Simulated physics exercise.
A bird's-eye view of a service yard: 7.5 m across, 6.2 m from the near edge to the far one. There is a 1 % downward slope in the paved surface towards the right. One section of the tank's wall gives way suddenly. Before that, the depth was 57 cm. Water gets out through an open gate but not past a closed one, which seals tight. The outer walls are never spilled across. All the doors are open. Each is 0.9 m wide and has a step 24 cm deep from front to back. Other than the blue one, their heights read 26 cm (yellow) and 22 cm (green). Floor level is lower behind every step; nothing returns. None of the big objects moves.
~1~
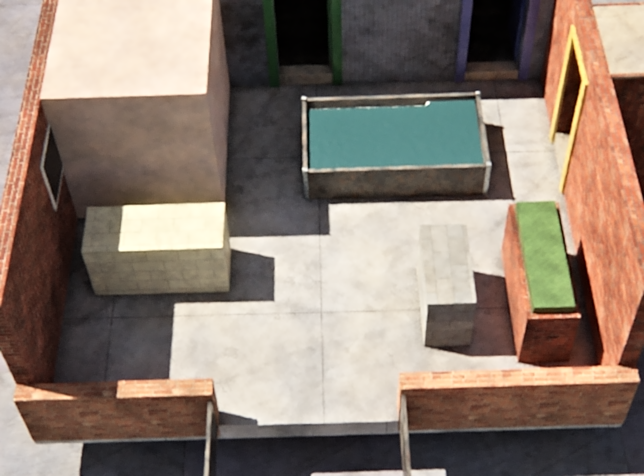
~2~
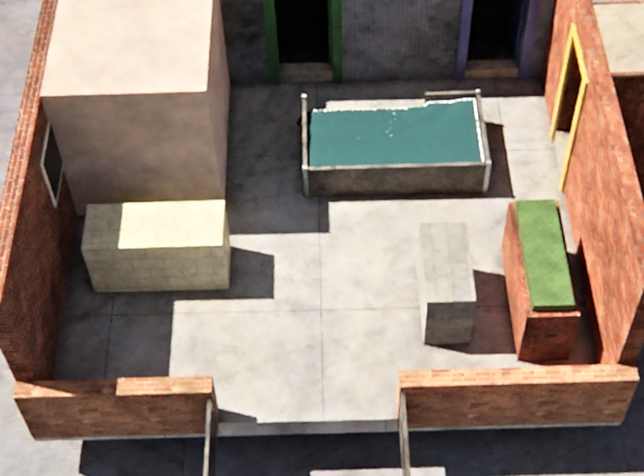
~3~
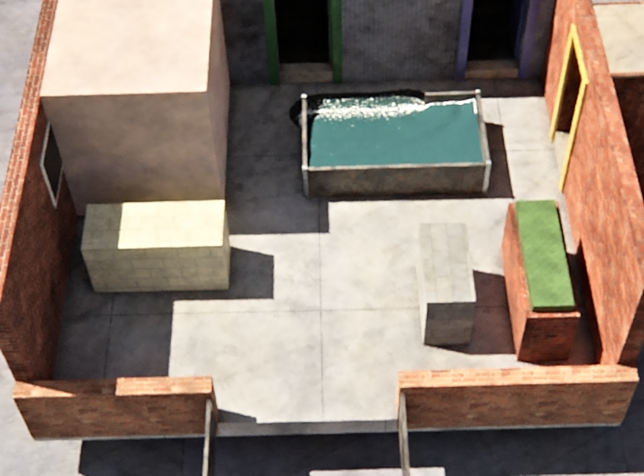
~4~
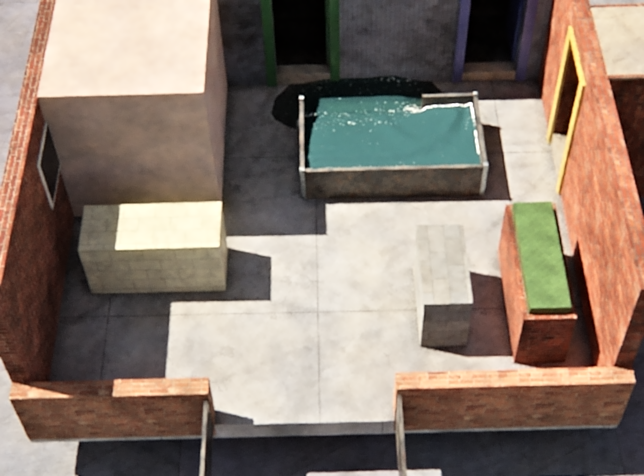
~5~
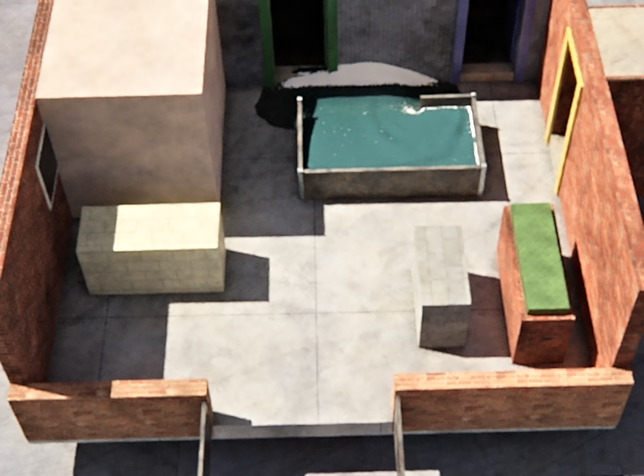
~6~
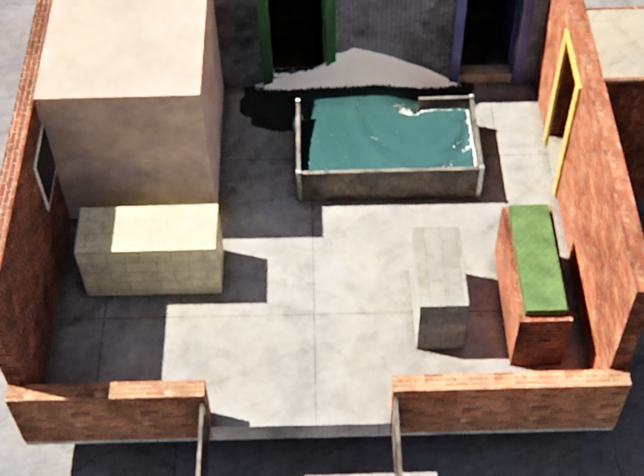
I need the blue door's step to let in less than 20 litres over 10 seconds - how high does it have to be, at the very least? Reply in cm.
I would say 12.5 cm at the least.
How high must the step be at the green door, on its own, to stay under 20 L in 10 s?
At the green door you'd want roughly 30 cm.
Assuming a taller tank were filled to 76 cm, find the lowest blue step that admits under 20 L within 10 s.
The step needs to be some 17 cm.
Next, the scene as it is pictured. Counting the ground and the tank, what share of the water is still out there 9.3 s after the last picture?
About 82 in every hundred.
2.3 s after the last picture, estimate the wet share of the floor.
Roughly 40 percent of the floor is wet.
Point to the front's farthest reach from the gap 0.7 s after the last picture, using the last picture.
I'd put the front's tip around (529, 85).
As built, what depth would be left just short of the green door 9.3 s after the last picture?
You'd measure close to 6.5 cm there.
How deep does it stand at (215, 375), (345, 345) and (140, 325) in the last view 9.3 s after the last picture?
Taking the spots in order: About 2, 6 and 0 centimetres.
Then, 0.7 s after the last picture water covers 15 % of the floor, deepest (44 cm) near (358, 88); 10 cm at the blue door, 0 litres in over its 19 cm step.
Then, 2.3 s after the last picture water covers 40 % of the floor, deepest (26 cm) near (230, 98); 11 cm at the blue door, 0 litres in over its 19 cm step.
Then, 9.3 s after the last picture water covers 85 % of the floor, deepest (12 cm) near (530, 92); 8 cm at the blue door, 2 litres in over its 19 cm step.
At the blue door as built, the water peaked near 16 cm, 3.3 s after the last picture.
Run again over the same 10 s with other heights there, 29 litres in over 11 cm, 9 litres over 15 cm. The limit of 20 litres is kept from about 12.5 cm up.
